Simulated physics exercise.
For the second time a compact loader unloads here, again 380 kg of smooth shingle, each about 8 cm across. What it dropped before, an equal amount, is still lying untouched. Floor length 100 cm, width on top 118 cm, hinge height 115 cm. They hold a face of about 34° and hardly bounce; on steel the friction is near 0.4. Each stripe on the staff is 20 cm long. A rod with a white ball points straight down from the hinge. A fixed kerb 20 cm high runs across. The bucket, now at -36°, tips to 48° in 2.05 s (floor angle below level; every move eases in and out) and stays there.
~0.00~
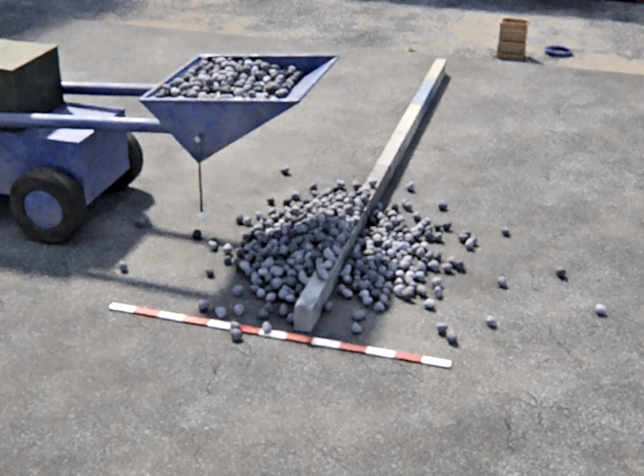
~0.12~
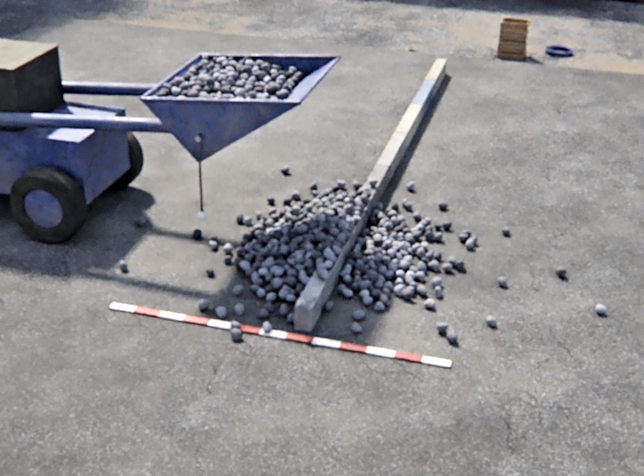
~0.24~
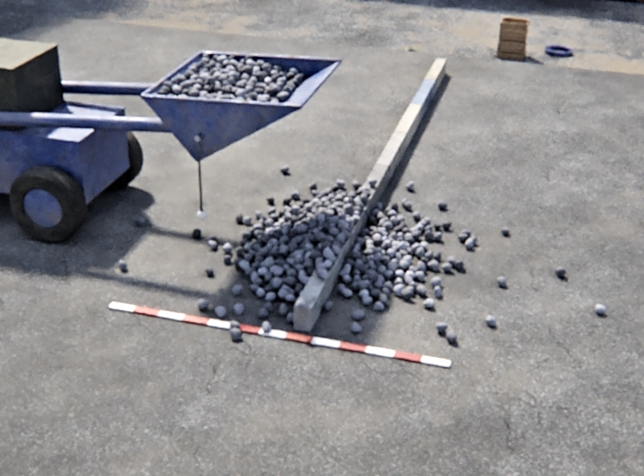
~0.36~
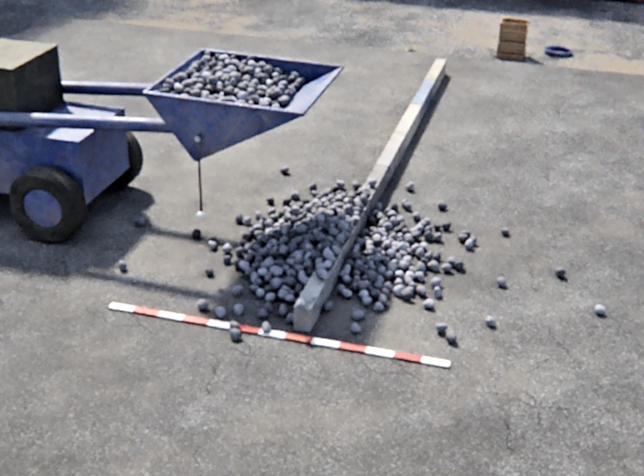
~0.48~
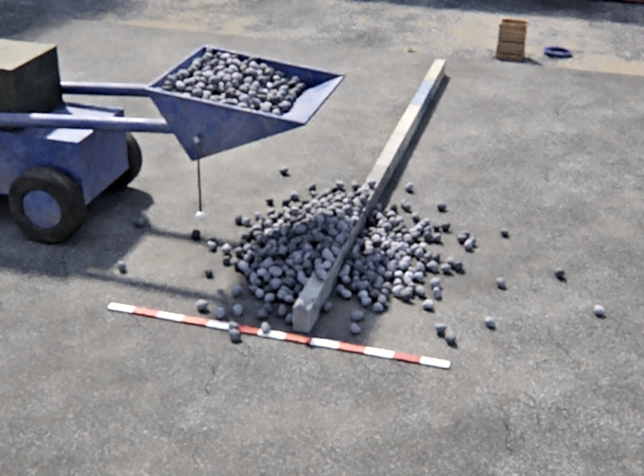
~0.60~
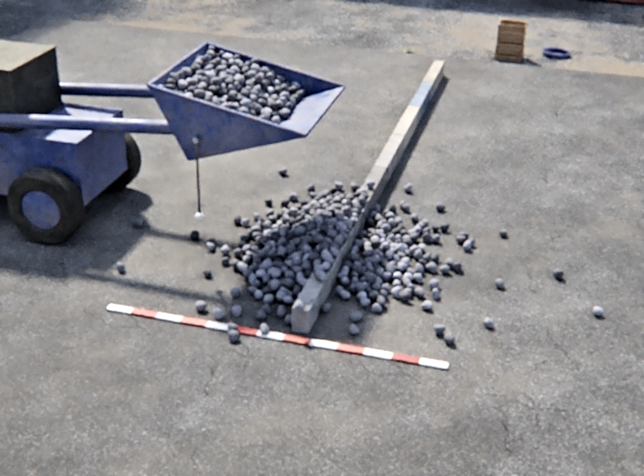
On a grey paved yard, a blue loader's bucket full of grey stones slowly tilted forward, its right-hand lip dipping and the stones shifting slightly inside, while the heap lying across the kerb stayed still.
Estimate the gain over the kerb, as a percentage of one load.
Close to 15 parts in a hundred.
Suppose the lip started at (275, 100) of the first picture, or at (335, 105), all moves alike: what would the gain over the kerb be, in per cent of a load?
Near 5 per cent from the first place, 65 from the second.
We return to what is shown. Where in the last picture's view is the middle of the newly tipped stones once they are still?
Their middle is at about (302, 232).
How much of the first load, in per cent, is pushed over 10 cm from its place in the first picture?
About 25 per cent.
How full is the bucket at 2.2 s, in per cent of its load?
About 5 per cent.
After 1.5 s the floor is at 35°; in per cent of one load, 90 in the bucket, 84 on this side of the kerb, 26 over the kerb; the foremost stones are at (504, 279).
After 2.2 s the floor is at 48°; in per cent of one load, 7 in the bucket, 156 on this side of the kerb, 36 over the kerb; the foremost stones are at (504, 279).
After 2.5 s the floor is at 48°; in per cent of one load, 0 in the bucket, 160 on this side of the kerb, 40 over the kerb; the foremost stones are at (504, 279).
After 5.1 s the floor is at 48°; in per cent of one load, 0 in the bucket, 159 on this side of the kerb, 41 over the kerb; the foremost stones are at (503, 287). Net gain over the kerb, 15.
